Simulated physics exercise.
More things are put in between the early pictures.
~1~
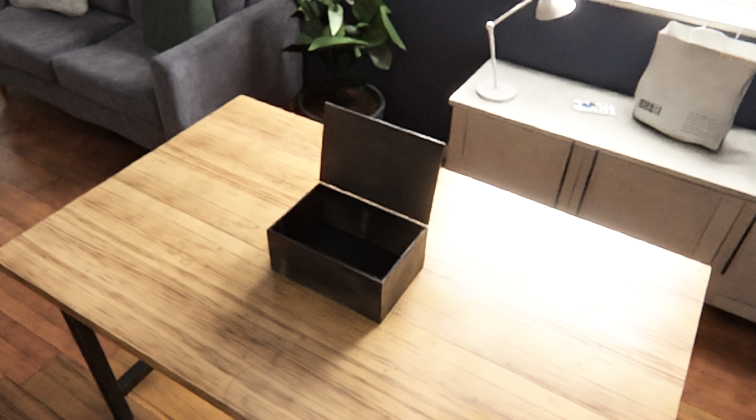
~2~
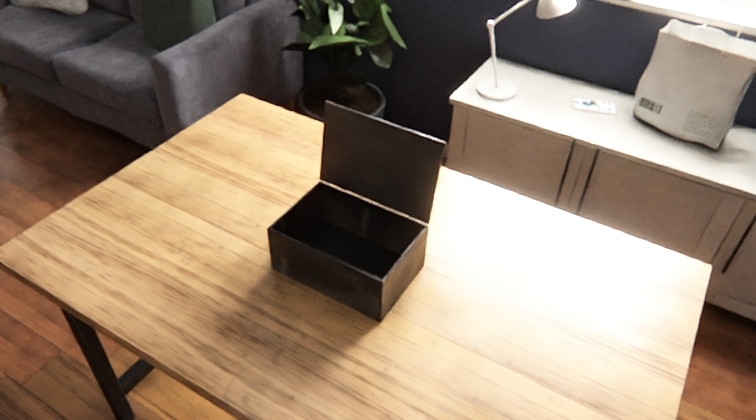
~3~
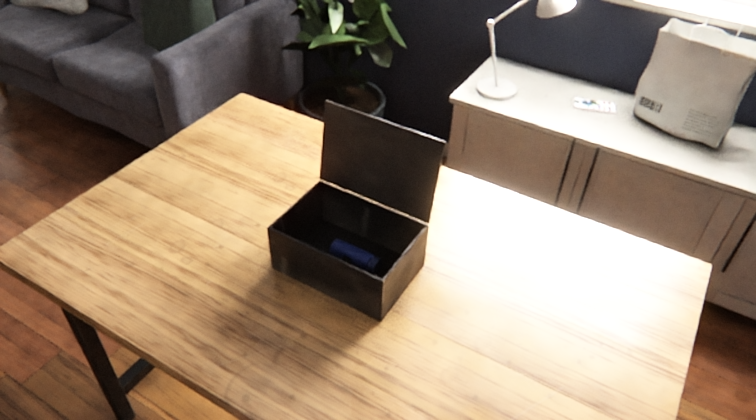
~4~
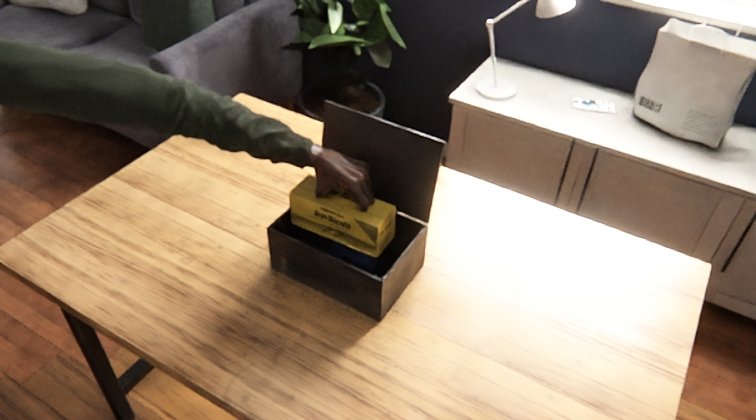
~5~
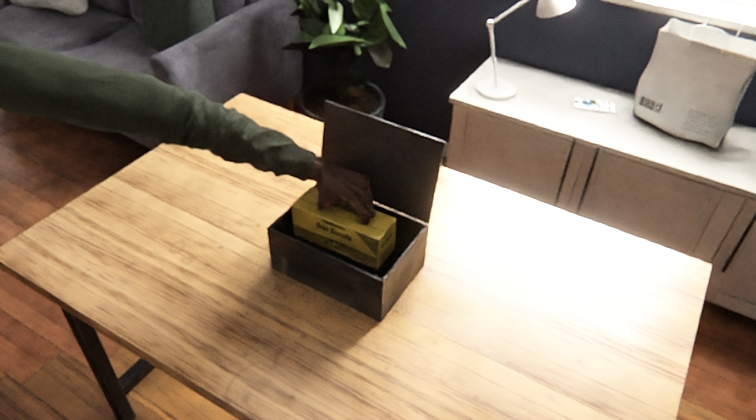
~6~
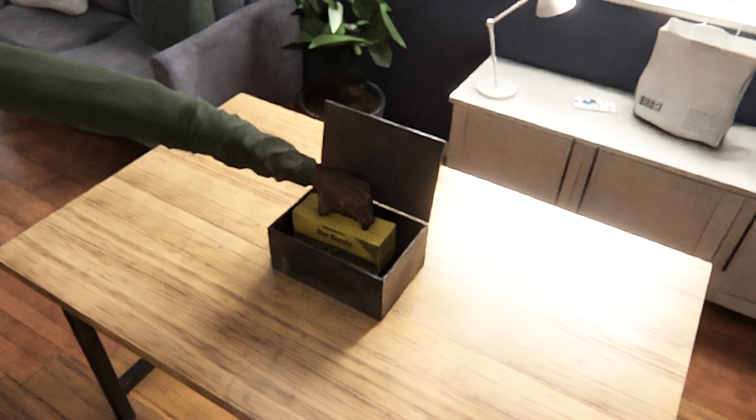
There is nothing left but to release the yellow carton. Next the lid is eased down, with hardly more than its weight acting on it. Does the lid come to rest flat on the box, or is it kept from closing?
The lid comes to rest flat.
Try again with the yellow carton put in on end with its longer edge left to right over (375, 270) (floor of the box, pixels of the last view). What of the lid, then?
The lid stays partly open.
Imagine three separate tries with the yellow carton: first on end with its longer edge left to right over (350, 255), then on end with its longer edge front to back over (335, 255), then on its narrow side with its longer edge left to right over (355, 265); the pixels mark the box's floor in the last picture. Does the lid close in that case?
First try: The lid remains open; second try: It remains open; third try: It comes all the way down.
Then, 1.10 s after the last picture, lid starting down; yellow carton on its side near (335, 259); blue shaker rolled about its own width.
Then, 1.80 s after the last picture, lid 40° above the rim; yellow carton on its side near (335, 259); blue shaker rolled about its own width.
At rest, lid shut; tipped over in the box, yellow carton; moved from the start, blue shaker. Seen from the same camera at the end, yellow carton near (335, 259).
